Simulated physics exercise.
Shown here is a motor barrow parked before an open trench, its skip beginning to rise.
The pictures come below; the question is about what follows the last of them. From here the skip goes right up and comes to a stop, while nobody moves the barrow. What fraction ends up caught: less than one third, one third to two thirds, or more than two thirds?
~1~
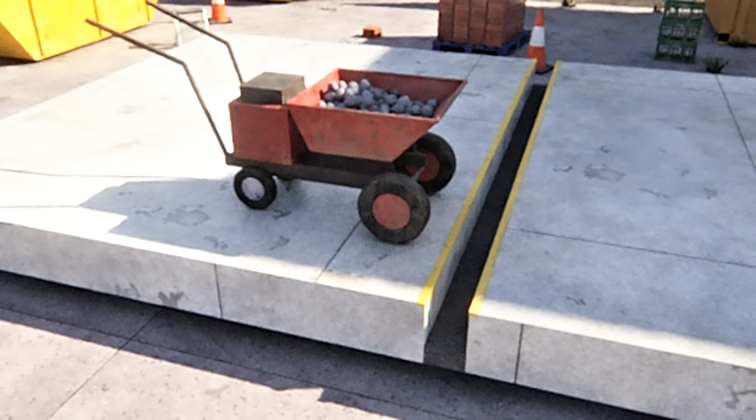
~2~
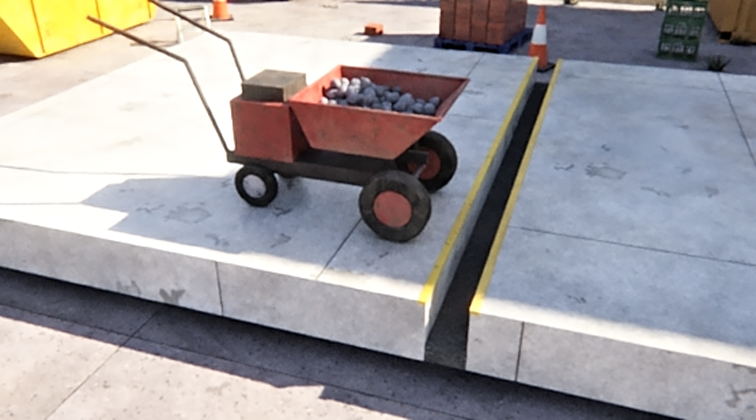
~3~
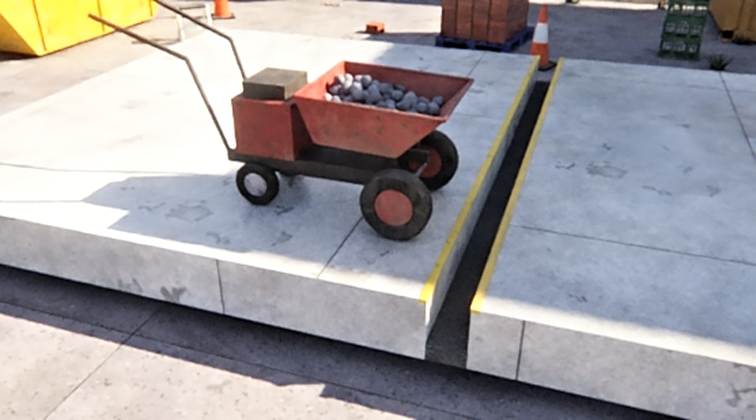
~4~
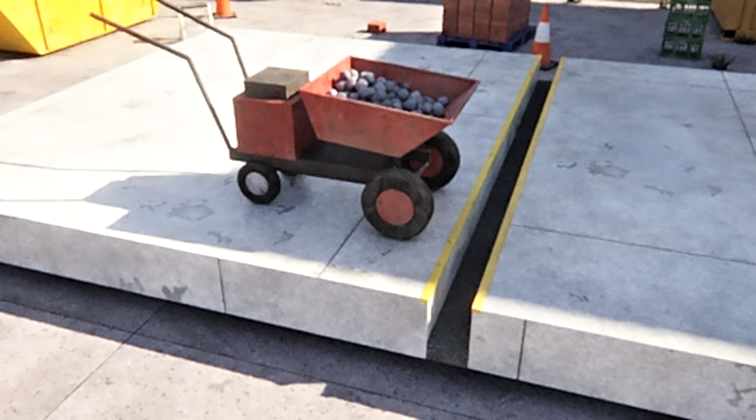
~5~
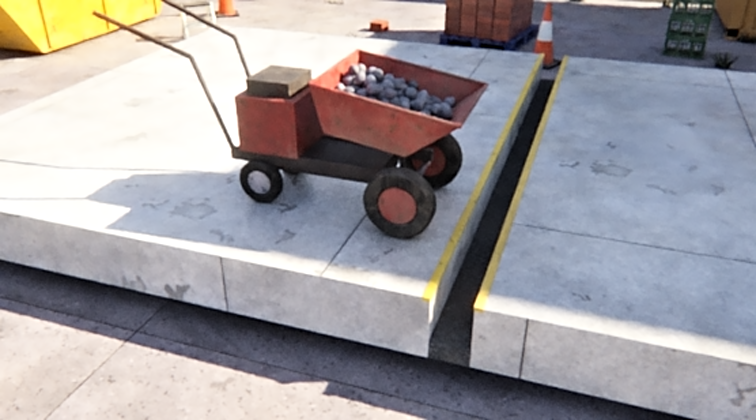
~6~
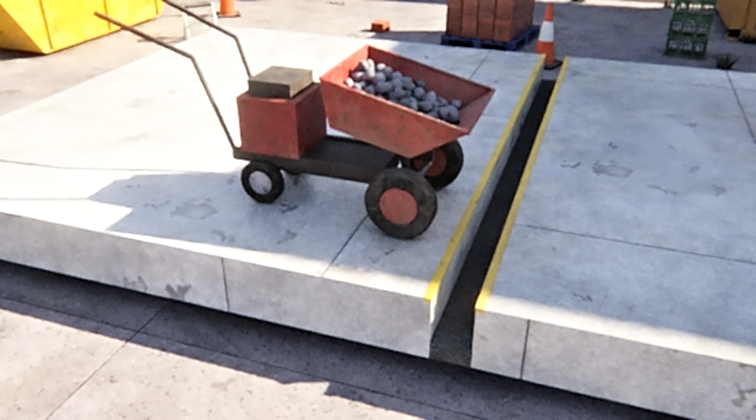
Less than one third.
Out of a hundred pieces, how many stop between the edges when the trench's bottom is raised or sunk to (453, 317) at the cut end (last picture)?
Something close to 0 per cent.
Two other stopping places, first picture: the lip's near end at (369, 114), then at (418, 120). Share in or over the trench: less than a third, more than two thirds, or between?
At the first place the answer is over two thirds, and at the second it is under a third.
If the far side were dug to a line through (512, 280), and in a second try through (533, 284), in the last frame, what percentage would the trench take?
Roughly 20 per cent, then roughly 60 per cent.
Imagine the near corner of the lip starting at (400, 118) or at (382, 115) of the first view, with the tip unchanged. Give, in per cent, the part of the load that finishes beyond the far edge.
Trial 1 around 50 %, trial 2 around 20 %.
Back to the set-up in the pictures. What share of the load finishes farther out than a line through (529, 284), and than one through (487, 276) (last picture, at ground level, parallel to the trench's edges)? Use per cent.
Roughly 70 and 90 %.
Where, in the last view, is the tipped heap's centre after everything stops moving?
Once nothing moves, the middle sits near (567, 230).
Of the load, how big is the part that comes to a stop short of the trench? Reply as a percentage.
Estimate: Some 0 percent.
Shortly afterwards, skip tipped steeply; the whole lot in the skip.
Next, skip tipped steeply; the bulk in the skip; near a quarter beyond it; only a few falling.
Some moments later, skip tipped right over; a little in the skip; only a few in or heaped over the trench; the bulk beyond it.
In the end, skip tipped right over; a little in the skip; only a few in or heaped over the trench; all but a few beyond it.
